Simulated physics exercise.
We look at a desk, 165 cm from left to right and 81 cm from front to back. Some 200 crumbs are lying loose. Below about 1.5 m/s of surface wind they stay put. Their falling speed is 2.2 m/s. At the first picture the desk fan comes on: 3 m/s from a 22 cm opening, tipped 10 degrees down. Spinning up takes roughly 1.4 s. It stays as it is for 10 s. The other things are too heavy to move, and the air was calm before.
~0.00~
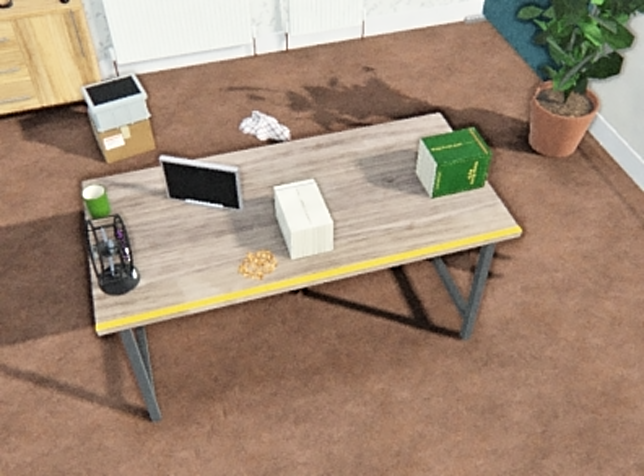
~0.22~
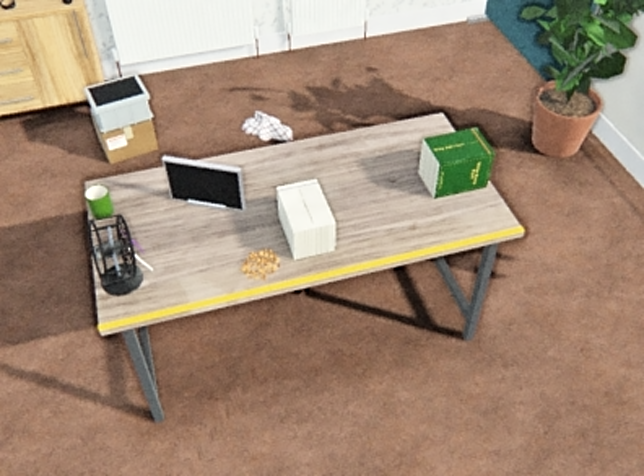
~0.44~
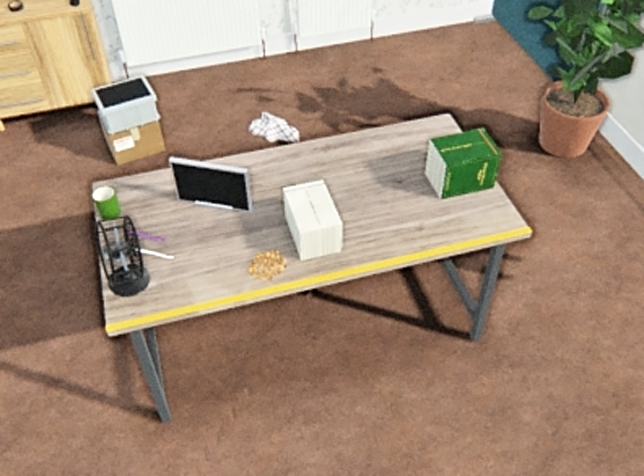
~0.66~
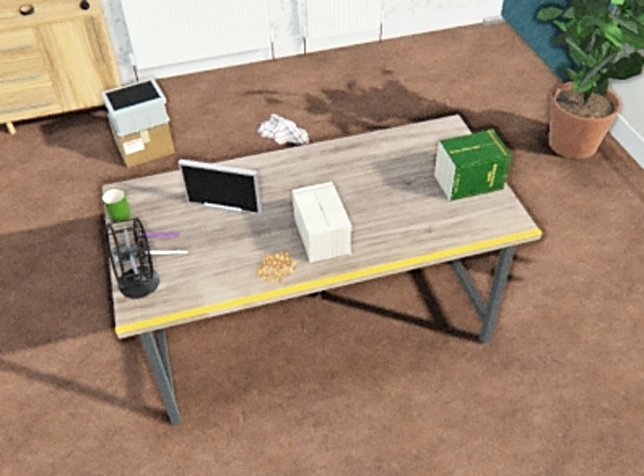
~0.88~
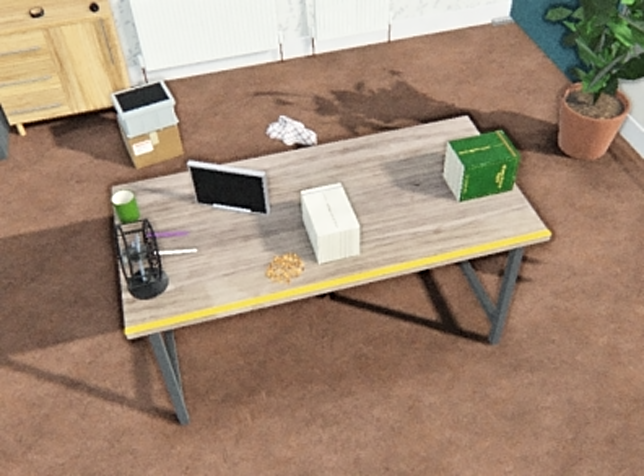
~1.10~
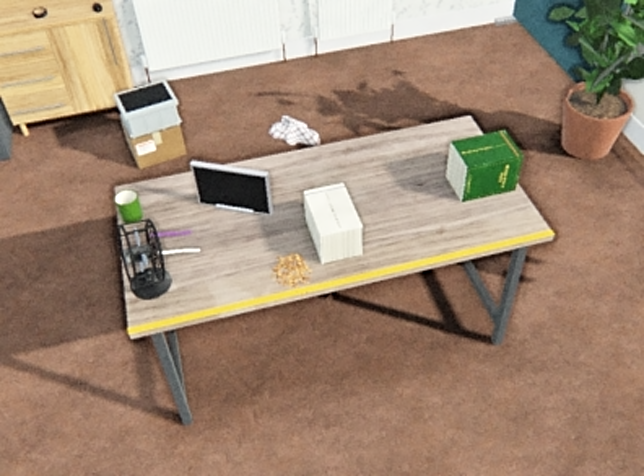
The clip shows a desk with a dark screen, boxy objects and a small pile of crumbs as the view shifts slightly; purple and white strips stretch rightward from a black desk fan, then some crumbs shift slightly.
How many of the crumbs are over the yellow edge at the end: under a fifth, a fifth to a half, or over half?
By then above half are over the yellow edge.
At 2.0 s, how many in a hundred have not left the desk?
About 5 %.
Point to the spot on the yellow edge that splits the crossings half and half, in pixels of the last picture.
At about (321, 289).
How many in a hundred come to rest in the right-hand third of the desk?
About 0 %.
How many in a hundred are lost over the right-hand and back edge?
Roughly 0 % right-hand, 0 % back.
After 2.0 s, 8 % are on the move or not yet settled, 95 % are over the yellow edge.
After 3.2 s, 3 % are on the move or not yet settled, 97 % are over the yellow edge.
After 5.5 s, 2 % are on the move or not yet settled, 98 % are over the yellow edge.
After 10.0 s, at the end, 98 % are over the yellow edge.
